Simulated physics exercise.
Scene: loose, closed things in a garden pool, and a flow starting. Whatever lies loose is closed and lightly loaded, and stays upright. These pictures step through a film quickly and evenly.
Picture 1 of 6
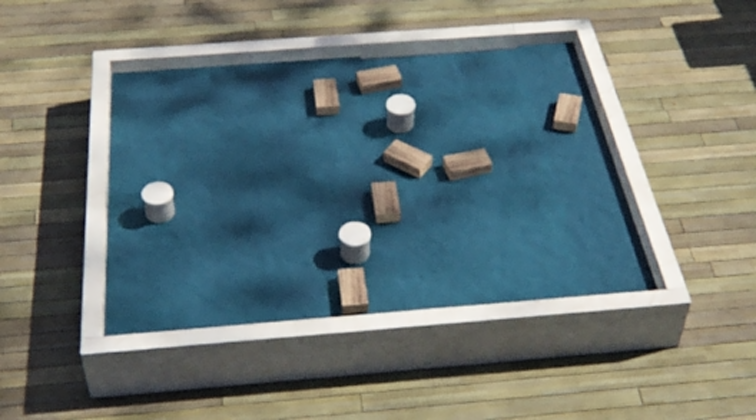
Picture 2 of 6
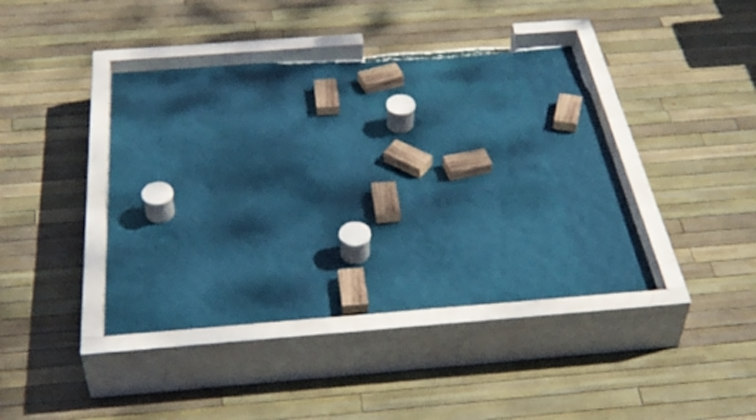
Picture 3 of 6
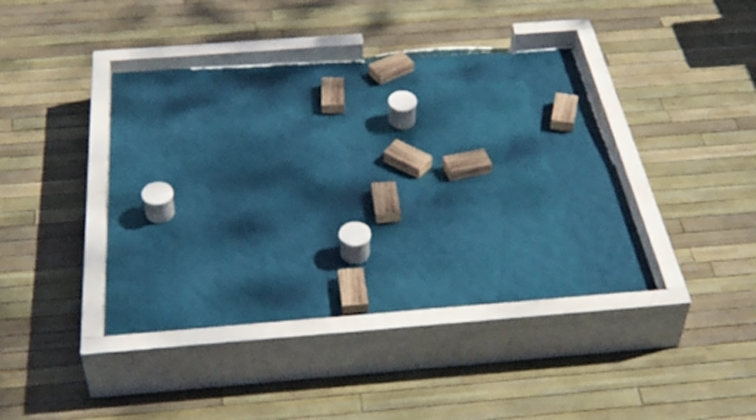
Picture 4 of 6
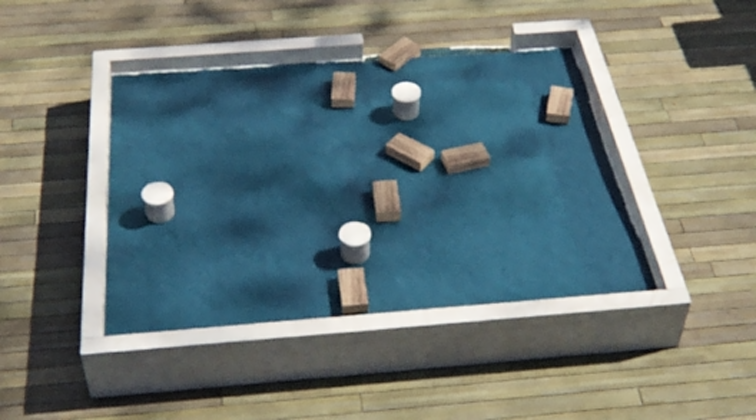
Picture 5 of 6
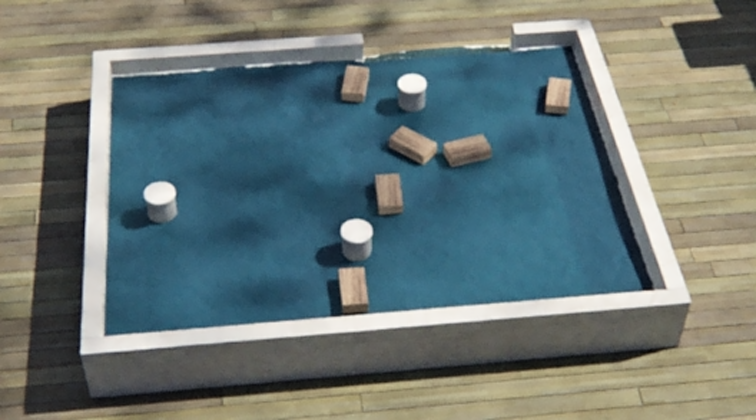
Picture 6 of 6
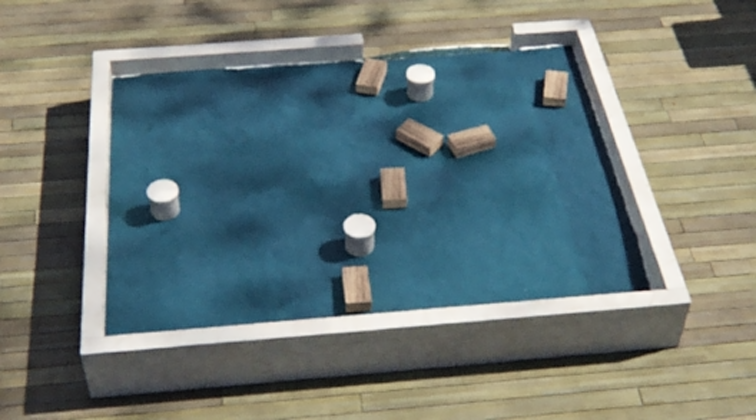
To begin with, wooden blocks and three white, pail-like containers float in a walled blue pool on decking. A gap opens in the far wall, and the block nearest it turns, drifts through and disappears from view. The others shift by differing small amounts, those near the gap drifting most noticeably towards the far side.
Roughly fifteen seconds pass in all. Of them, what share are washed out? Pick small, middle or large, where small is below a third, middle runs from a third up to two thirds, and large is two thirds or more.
Large.
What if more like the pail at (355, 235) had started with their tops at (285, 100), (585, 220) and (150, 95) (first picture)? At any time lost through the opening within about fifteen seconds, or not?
The first departs, the second remains behind, the third remains behind.
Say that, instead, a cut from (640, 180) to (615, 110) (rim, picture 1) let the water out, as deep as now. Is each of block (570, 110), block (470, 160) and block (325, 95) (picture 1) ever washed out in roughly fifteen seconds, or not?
Item one: Leaves; item two: Leaves; item three: Remains.
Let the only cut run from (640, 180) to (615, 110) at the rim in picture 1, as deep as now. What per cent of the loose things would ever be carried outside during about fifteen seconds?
50 per cent.
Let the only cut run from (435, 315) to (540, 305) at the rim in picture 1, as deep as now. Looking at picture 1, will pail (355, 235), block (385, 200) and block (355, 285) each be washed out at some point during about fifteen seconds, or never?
Following that order: Escaped; escaped; escaped.
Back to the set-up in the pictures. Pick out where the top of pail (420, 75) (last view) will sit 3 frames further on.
Approximately at pixel (432, 41).
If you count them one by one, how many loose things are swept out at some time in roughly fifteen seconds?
You get 7.
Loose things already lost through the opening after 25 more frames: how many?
That gives 6.
A moment on, 2 of 10 are out; 8 afloat.
Next, 5 of 10 are out; 5 afloat.
Later, 6 of 10 are out; 4 afloat.
In the end, 7 of 10 are out; 3 afloat.
